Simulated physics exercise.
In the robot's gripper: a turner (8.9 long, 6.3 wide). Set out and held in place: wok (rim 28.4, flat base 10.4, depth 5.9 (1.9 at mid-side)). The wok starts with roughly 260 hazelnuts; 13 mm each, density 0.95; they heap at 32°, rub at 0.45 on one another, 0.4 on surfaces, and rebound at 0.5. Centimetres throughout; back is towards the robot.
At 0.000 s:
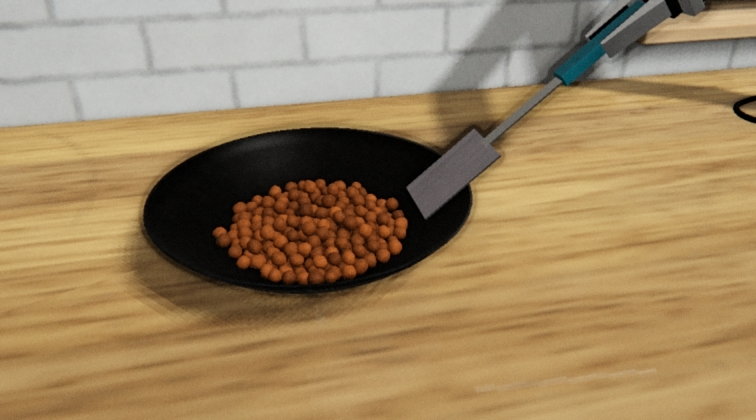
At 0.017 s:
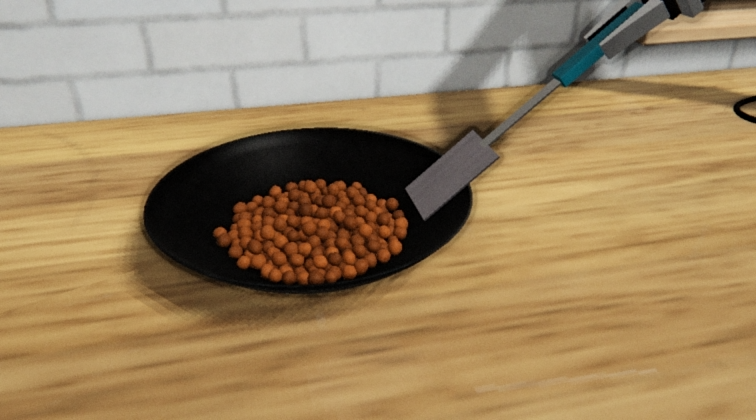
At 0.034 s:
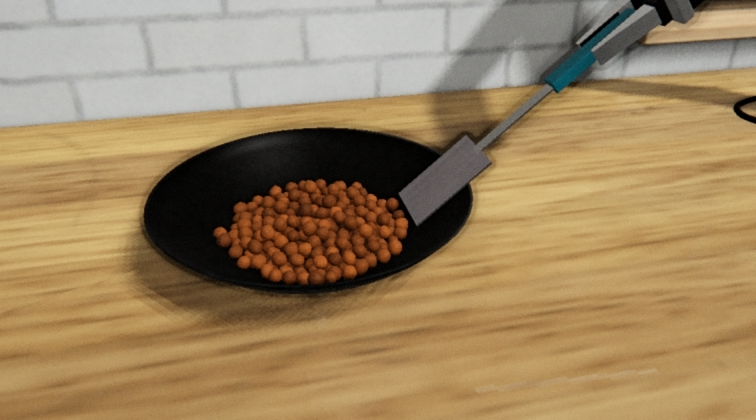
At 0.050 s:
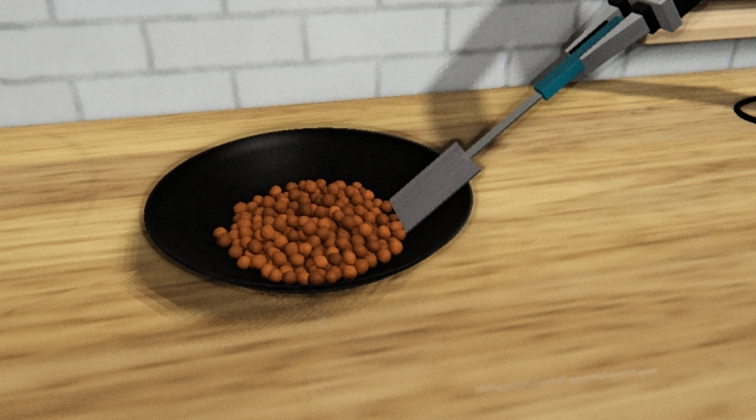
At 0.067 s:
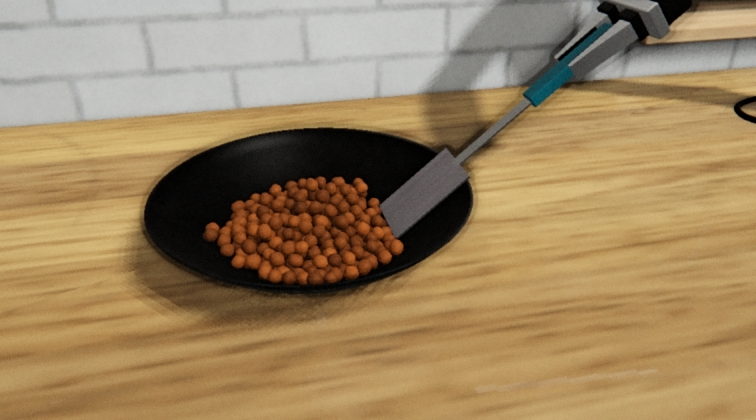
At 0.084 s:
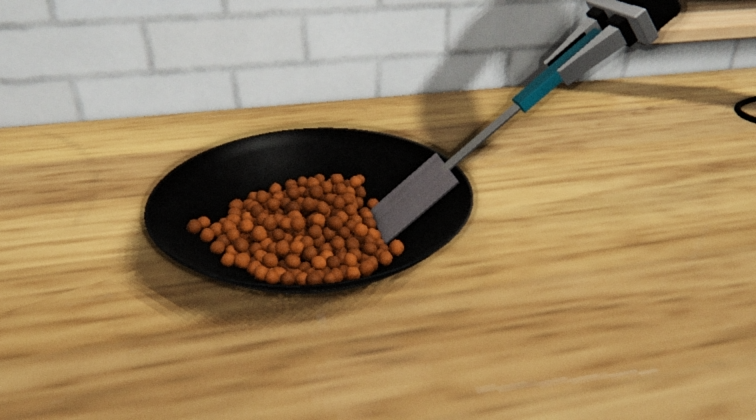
We see a robot gripper holding a turner at the right side of a black wok of hazelnuts on a wooden surface. The turner slides down and left into the heap, pushing the nuts slightly leftward.
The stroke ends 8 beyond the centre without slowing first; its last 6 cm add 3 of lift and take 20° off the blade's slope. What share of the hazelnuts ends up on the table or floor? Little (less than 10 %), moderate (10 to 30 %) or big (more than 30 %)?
A little share, less than 10 %, ends on the table or floor.
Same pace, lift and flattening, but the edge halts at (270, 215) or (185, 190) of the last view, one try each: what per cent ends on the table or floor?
About 0 and 20 per cent.
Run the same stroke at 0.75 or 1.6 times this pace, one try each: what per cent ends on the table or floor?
Some 0 and 10 per cent.
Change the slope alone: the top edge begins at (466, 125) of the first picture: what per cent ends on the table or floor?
About 5 per cent.
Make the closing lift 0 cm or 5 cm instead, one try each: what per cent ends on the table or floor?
About 0 and 5 per cent.
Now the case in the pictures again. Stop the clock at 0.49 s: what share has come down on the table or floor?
About 5 per cent.
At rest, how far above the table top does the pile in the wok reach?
About 6.0 cm.
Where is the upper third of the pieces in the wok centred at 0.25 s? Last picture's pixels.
At about (243, 220).
By 0.17 s, sloping 40°, highest piece 7 above the table; 259 in the wok.
By 0.25 s, sloping 33°, highest piece 6 above the table; 258 in the wok, 1 on the blade or in flight.
By 0.49 s, sloping 20°, highest piece 7 above the table; 249 in the wok, 7 on the table or floor, 3 on the blade or in flight.
By 1.54 s, sloping 20°, highest piece 6 above the table; 249 in the wok, 10 on the table or floor.
Final count, 249 in the wok, 10 on the table or floor. That is 4 % on the table or floor.
